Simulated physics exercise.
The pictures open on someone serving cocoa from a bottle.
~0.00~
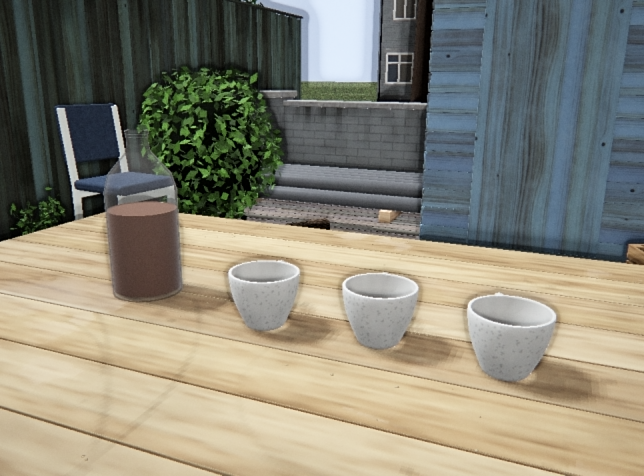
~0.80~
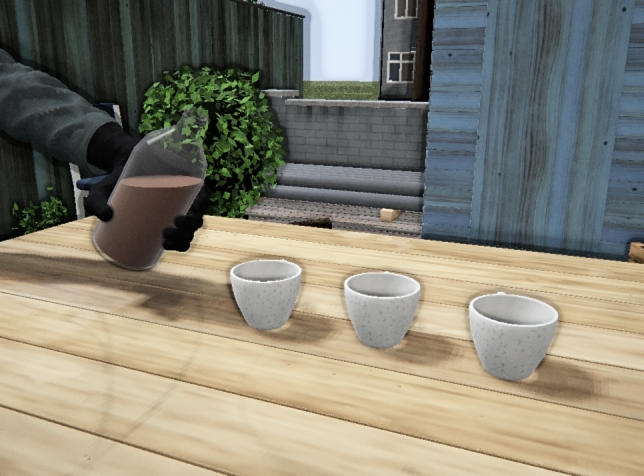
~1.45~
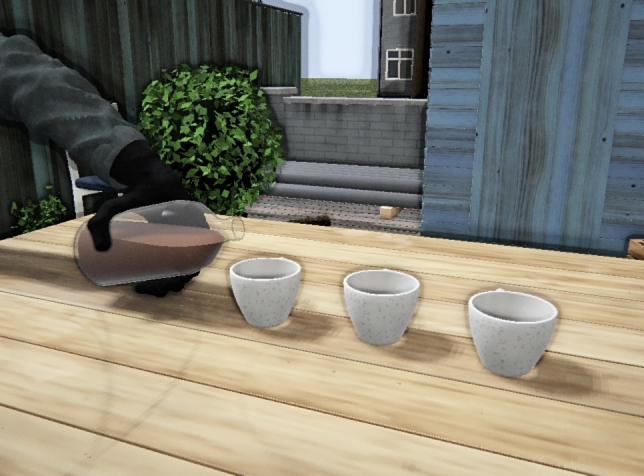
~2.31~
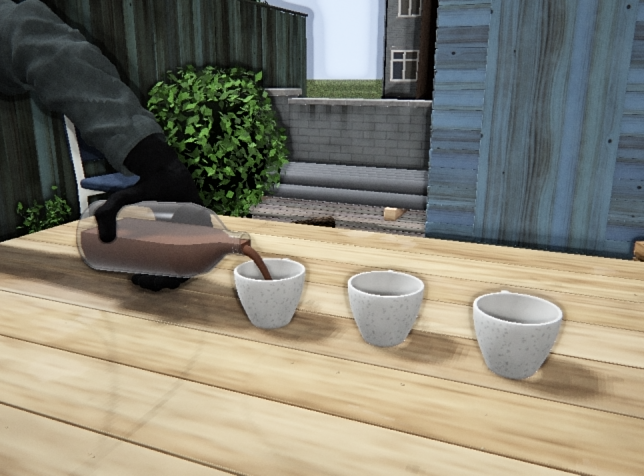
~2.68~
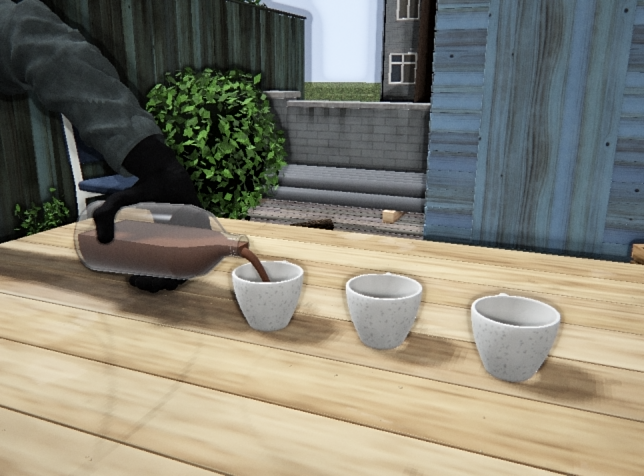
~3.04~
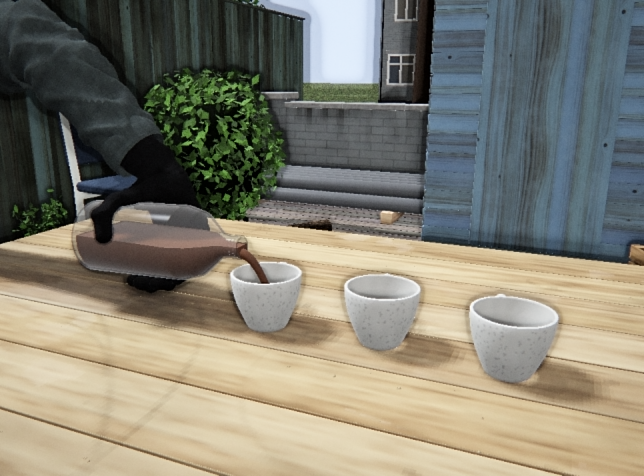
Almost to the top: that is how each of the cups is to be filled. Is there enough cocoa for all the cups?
It suffices.
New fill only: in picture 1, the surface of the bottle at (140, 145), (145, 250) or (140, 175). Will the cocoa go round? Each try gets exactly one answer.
The first level lasts, the second gives out early and the third lasts.
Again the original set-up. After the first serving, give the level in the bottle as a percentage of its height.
Level: Near 35 per cent.
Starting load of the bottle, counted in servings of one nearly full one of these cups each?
Estimate: Close to 3.5.
After 4.1 s, the first is about two thirds full.
After 9.5 s, the first is done and the bottle has about three quarters of its load.
After 20.3 s, all three are full and about a quarter of the cocoa is over.
